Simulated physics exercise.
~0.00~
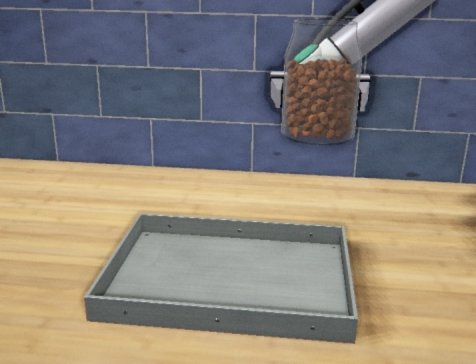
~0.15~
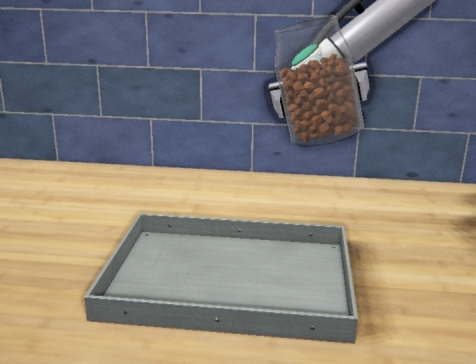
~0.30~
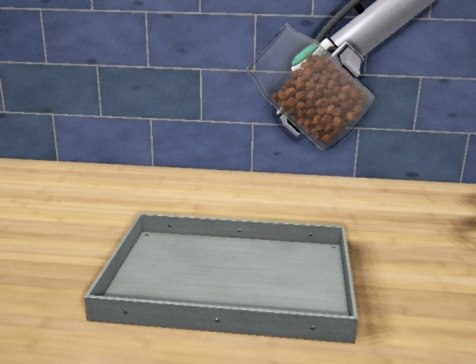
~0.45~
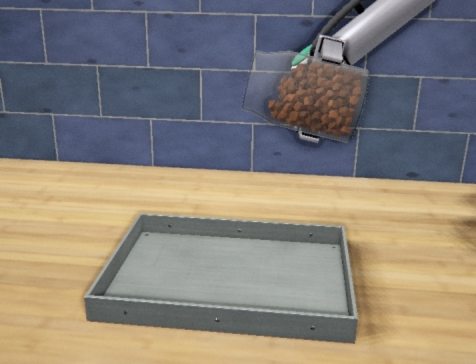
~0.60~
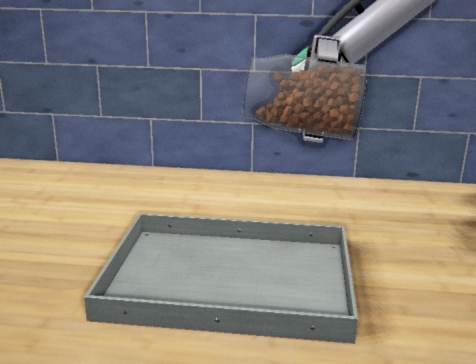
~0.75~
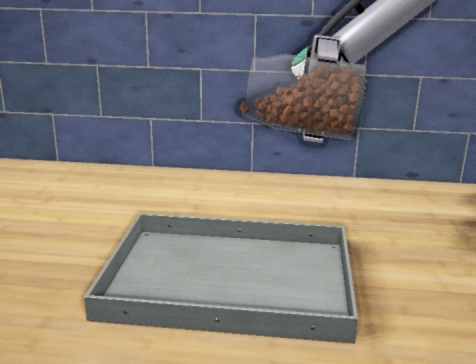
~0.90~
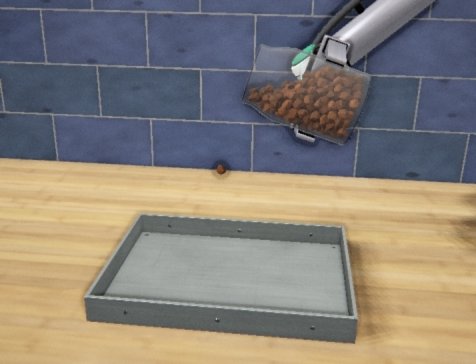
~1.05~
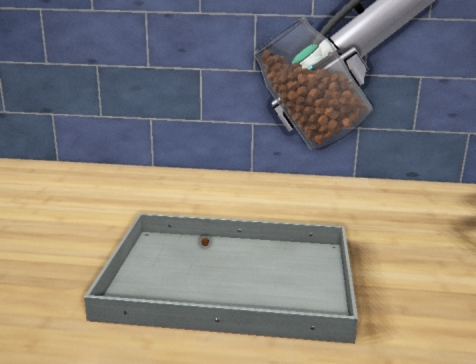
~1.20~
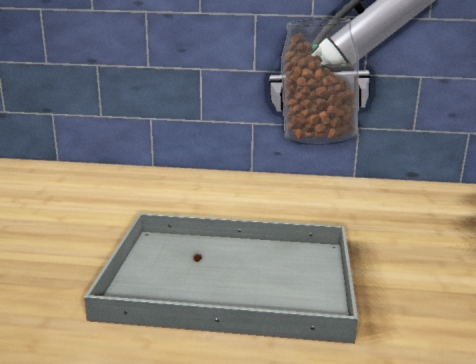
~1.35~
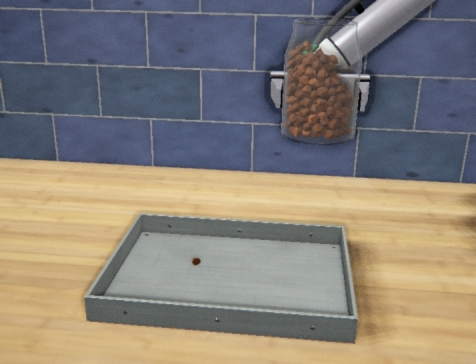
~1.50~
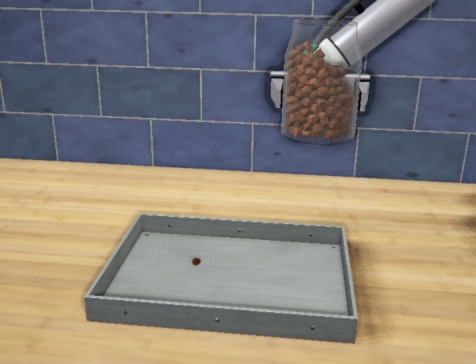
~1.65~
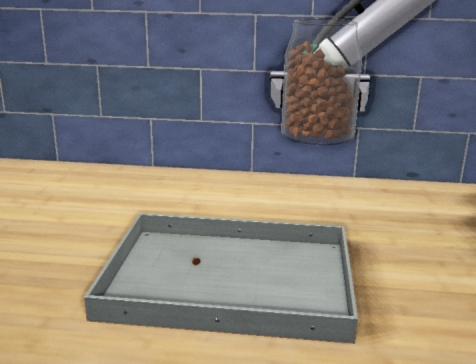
A grey robot arm reaches in from the upper right, holding a clear jar full of round brown pellets before a blue tiled wall. Below, seen from the front and slightly above, a shallow grey tray sits on a light wooden table. The arm tips the jar to the left until it lies nearly on its side, and the pellets slide toward its mouth. After a short pause, a single pellet drops out and lands in the tray as the jar swings back upright. It settles left of the tray's centre, while the jar stays nearly full.
